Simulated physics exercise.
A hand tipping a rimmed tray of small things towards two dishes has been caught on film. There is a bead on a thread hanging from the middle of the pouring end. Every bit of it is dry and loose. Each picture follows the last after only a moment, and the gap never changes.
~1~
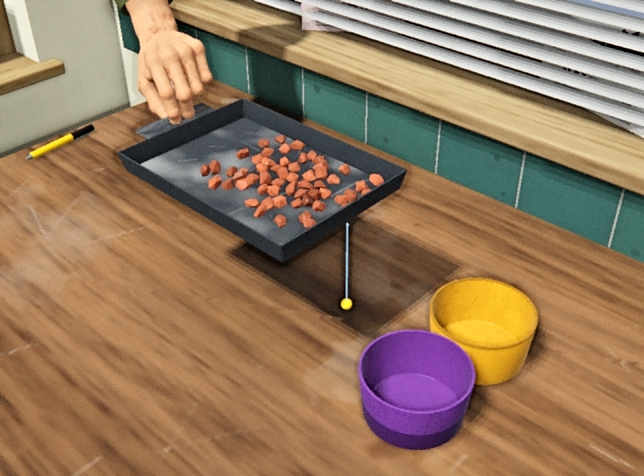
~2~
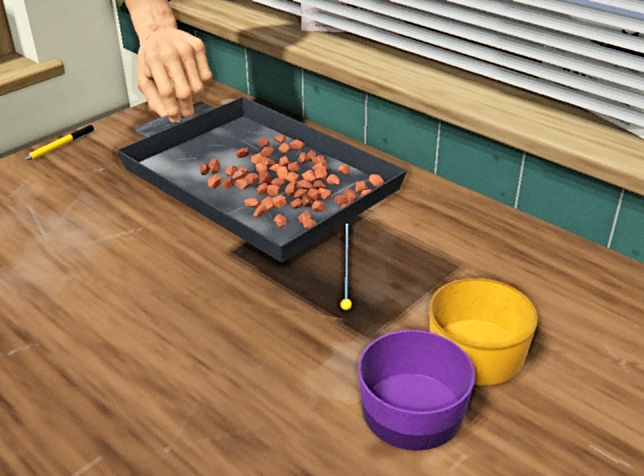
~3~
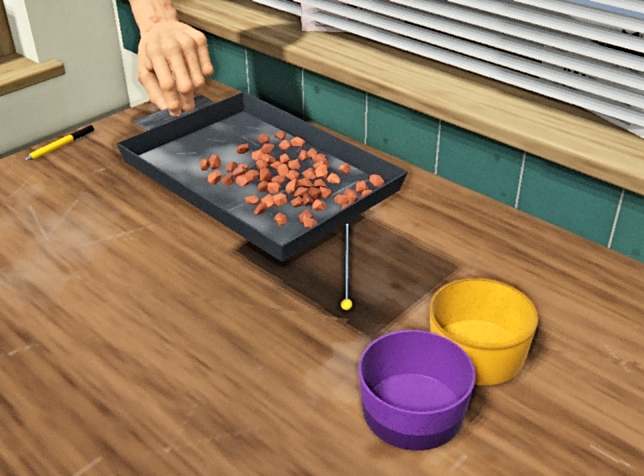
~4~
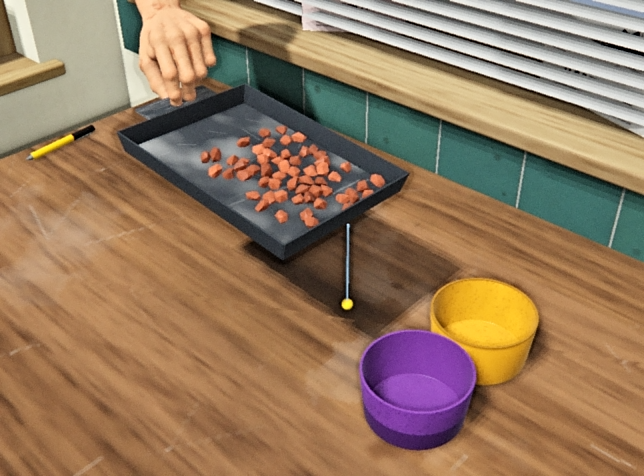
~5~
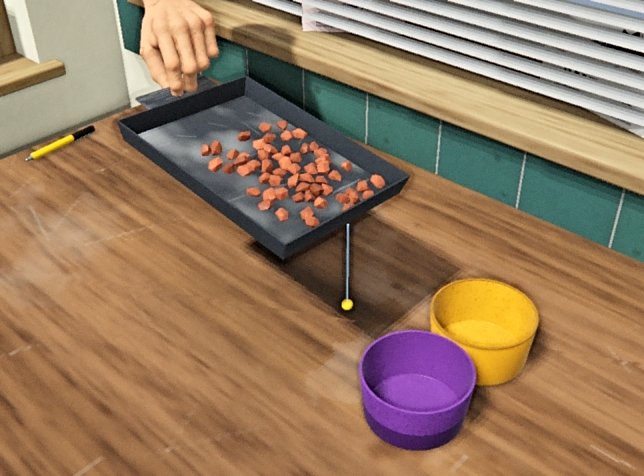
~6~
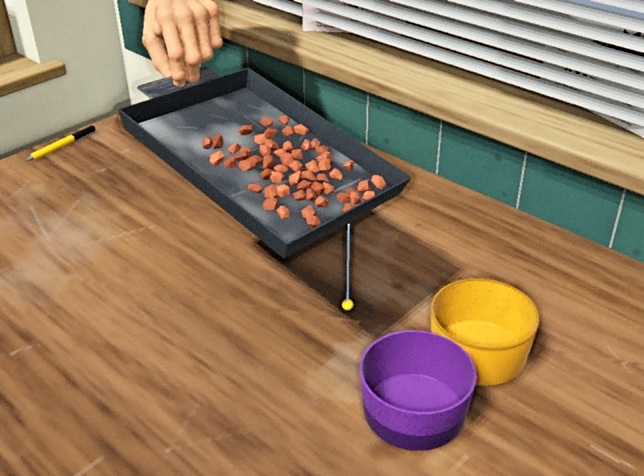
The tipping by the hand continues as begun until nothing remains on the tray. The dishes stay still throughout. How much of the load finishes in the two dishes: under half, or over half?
Under half.
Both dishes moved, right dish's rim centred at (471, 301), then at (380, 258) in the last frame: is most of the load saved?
For the two places in order: A minority share, a minority share.
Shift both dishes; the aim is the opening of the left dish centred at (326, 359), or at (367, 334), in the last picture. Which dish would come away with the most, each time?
Right side first, Right side second.
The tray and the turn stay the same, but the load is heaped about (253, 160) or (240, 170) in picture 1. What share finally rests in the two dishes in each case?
Around 10 in a hundred the first time, around 10 in a hundred the second.
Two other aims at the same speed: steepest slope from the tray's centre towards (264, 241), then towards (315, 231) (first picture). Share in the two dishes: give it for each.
Shares: About 0 in a hundred, then about 30 in a hundred.
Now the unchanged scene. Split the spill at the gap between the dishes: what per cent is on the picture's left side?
Estimate: About 90 in every hundred.
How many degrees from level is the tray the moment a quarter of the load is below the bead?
Roughly 90 degrees at that moment.
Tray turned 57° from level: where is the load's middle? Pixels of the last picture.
Look close to (353, 171) in the last picture.
Just after the last frame, tray tipped steeply; every one on the tray.
A moment on, tray tipped right over; roughly a quarter on the tray; just a few in the left dish; about a tenth in the right dish; roughly half outside both; about a tenth in the air.
Further on, tray tipped past a quarter turn; about a tenth in the left dish; about a tenth in the right dish; the larger part outside both.
When it is over, tray tipped past a quarter turn; about a tenth in the left dish; about a tenth in the right dish; the larger part outside both.
